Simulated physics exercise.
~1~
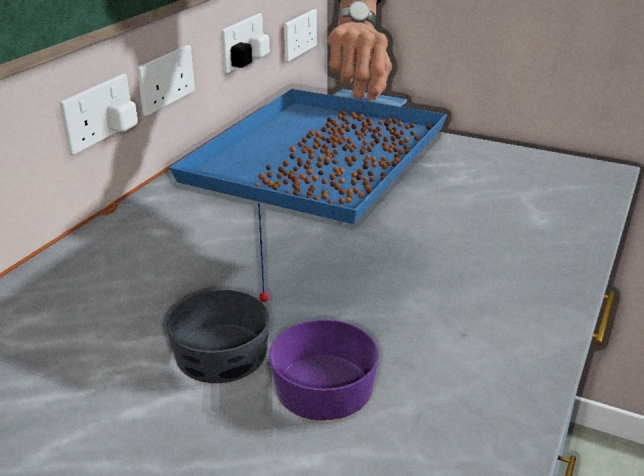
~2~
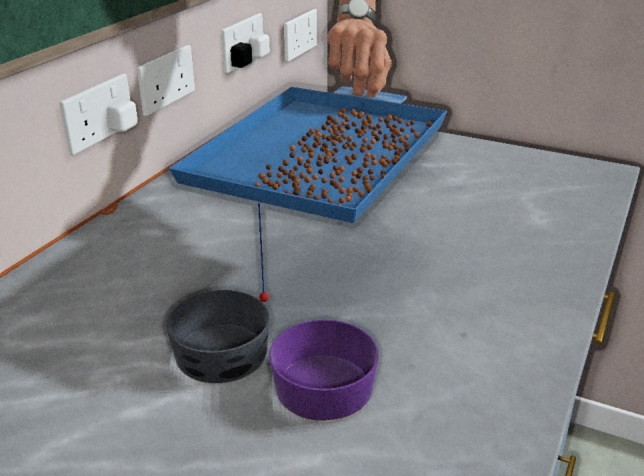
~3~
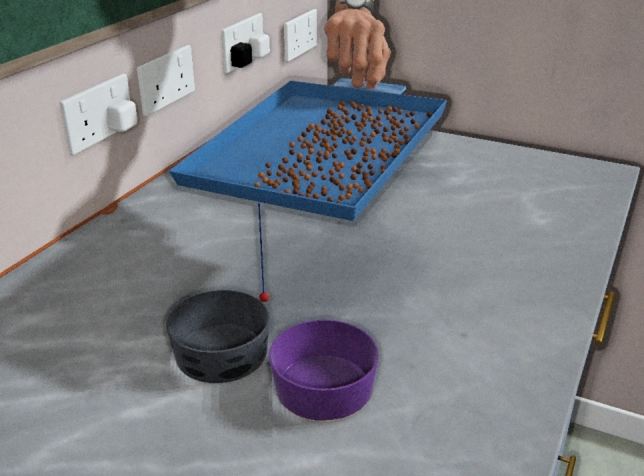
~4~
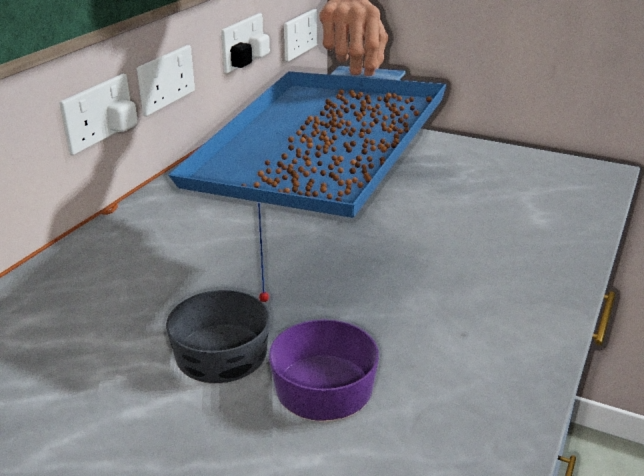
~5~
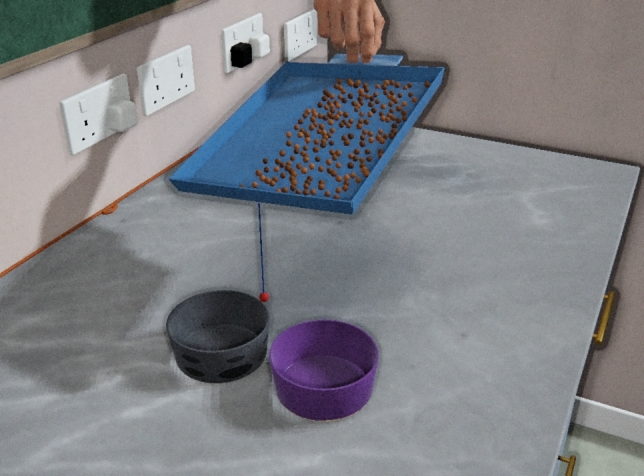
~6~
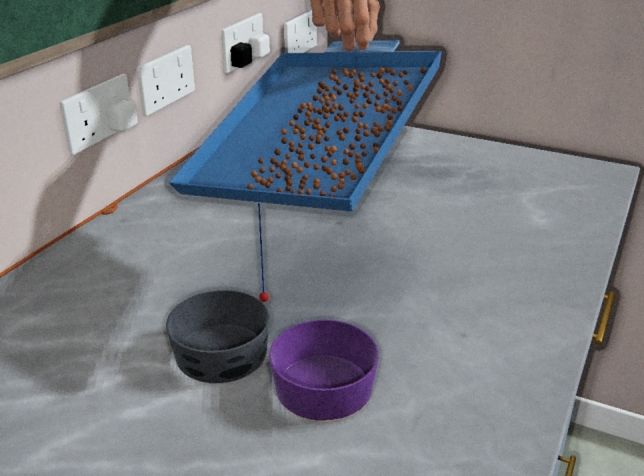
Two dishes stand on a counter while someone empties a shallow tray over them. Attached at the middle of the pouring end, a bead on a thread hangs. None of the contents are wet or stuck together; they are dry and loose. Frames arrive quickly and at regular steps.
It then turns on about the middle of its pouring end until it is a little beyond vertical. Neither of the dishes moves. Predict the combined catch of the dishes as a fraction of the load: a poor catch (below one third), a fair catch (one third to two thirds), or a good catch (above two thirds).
A poor catch.
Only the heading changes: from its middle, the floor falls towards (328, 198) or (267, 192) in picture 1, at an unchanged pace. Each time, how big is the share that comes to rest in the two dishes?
Somewhere close to 80 % the first time, 80 % the second.
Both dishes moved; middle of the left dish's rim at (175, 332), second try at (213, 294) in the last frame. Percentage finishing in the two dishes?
Trial 1: 0 percent; trial 2: 80 percent.
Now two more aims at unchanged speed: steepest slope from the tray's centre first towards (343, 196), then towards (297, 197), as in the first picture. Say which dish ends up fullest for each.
First it's the dish to the right, then it's the dish to the right.
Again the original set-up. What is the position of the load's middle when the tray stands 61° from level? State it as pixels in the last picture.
At about (200, 202).
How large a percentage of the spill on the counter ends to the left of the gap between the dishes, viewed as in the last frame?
That would be roughly 100 per cent.
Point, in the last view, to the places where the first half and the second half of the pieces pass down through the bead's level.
(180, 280), then (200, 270).
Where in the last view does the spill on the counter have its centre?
Roughly at pixel (154, 320).
Shortly afterwards, tray tipped steeply; near two thirds on the tray; a little outside both; a little in the air.
Next, tray tipped right over; a little on the tray; a little in the left dish; near half outside both; near a quarter in the air.
Some moments later, tray tipped past a quarter turn; a little in the left dish; all but a few outside both.
In the end, tray tipped past a quarter turn; none at all in the right dish; a little in the left dish; all but a few outside both.
